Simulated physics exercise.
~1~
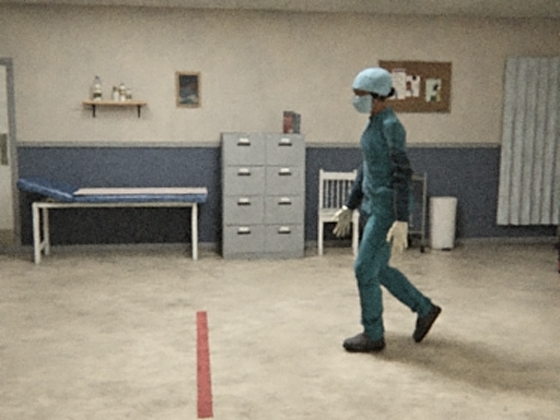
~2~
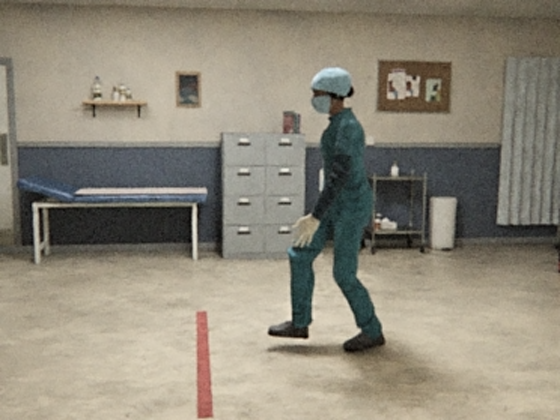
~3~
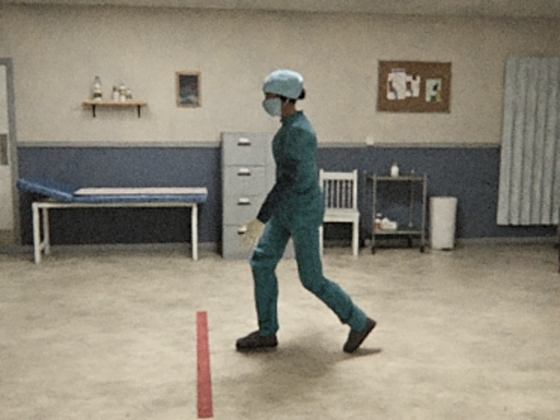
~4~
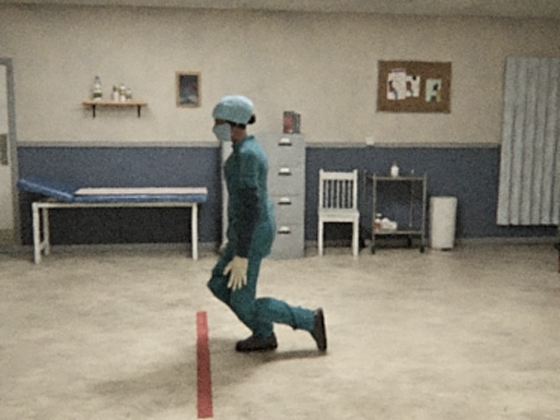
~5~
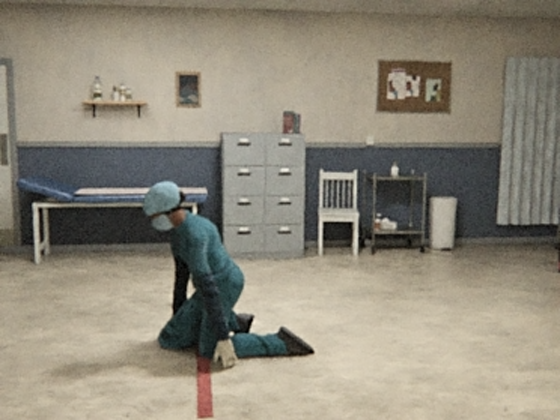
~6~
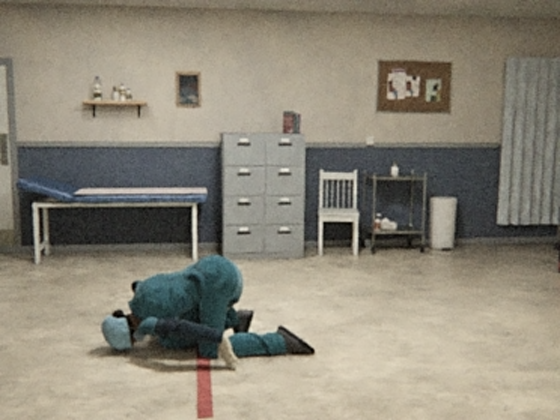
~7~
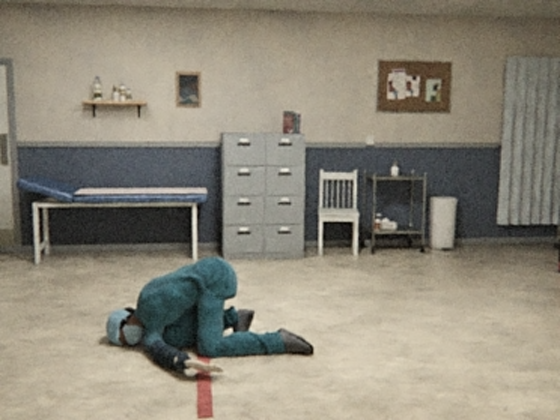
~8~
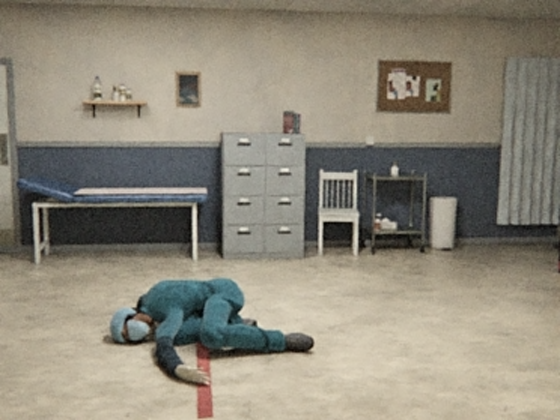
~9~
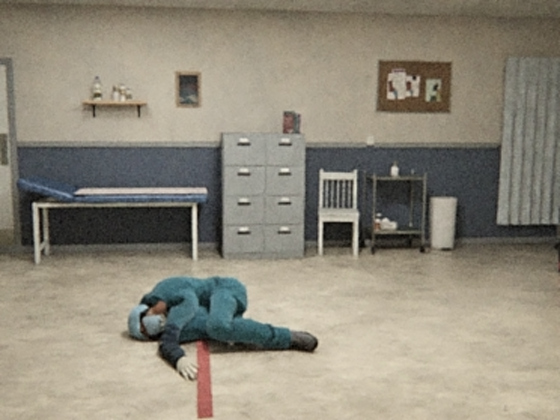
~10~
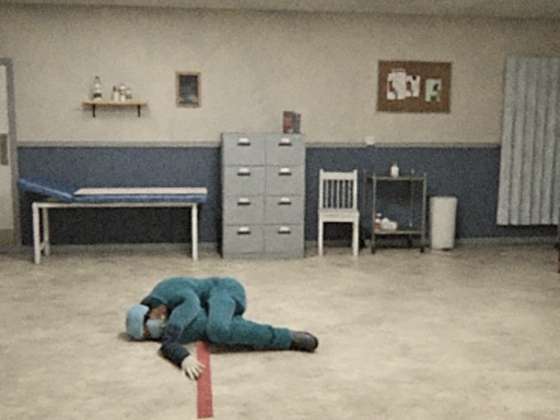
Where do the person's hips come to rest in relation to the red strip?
The hips stay to the right of the red strip, on the side the person walked in from, while the head and chest lie past it.
The clip opens in a clinic-like room, where a person in green scrubs, a blue cap, a mask and pale gloves walks left towards a red strip on the floor. Nearing the strip, the person's knees bend and the body sinks down onto them. The torso then pitches forward until the head reaches the floor beyond the strip, with the hips still raised. The hips roll down and the person slumps onto one side. The person ends lying curled across the strip, head and chest to its left, hips and legs to its right.
